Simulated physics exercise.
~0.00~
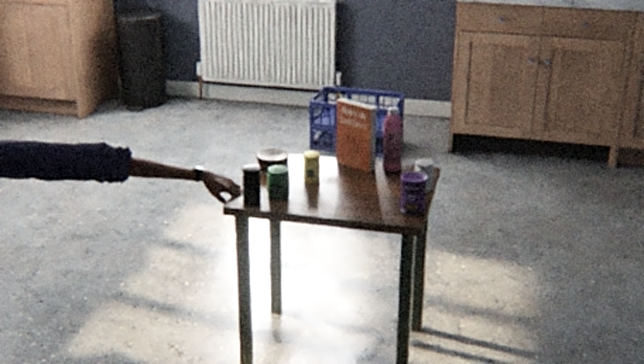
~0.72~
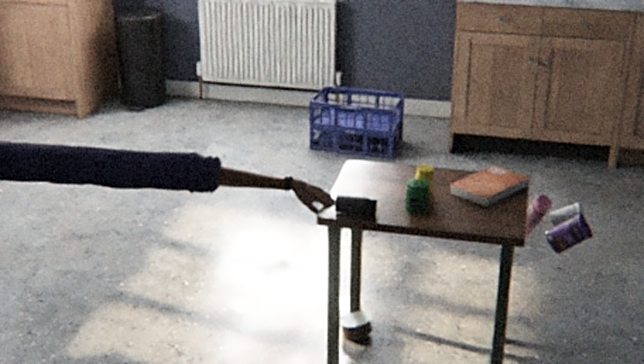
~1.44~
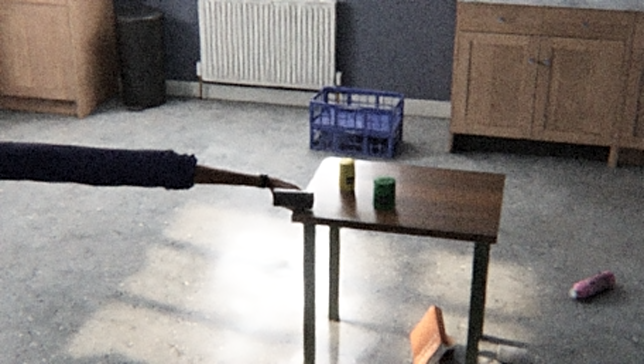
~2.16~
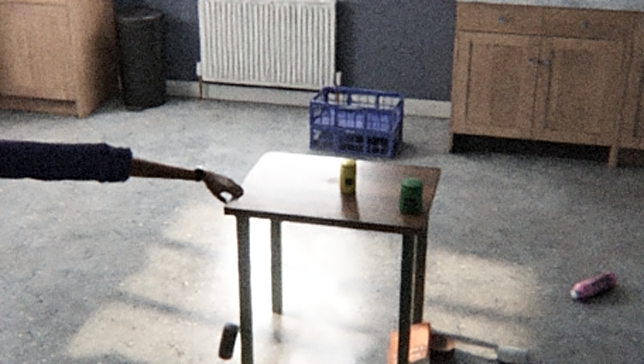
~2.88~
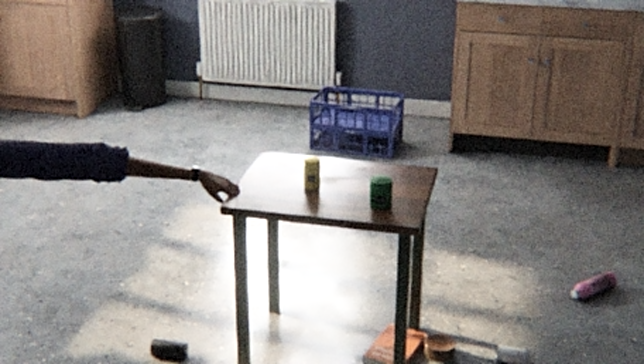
In a room with a radiator and wooden cabinets, a hand jerks a small table right, then left, toppling a book, bottle, black jar and other containers onto the floor, while the yellow and green jars shift but finish upright on the tabletop.
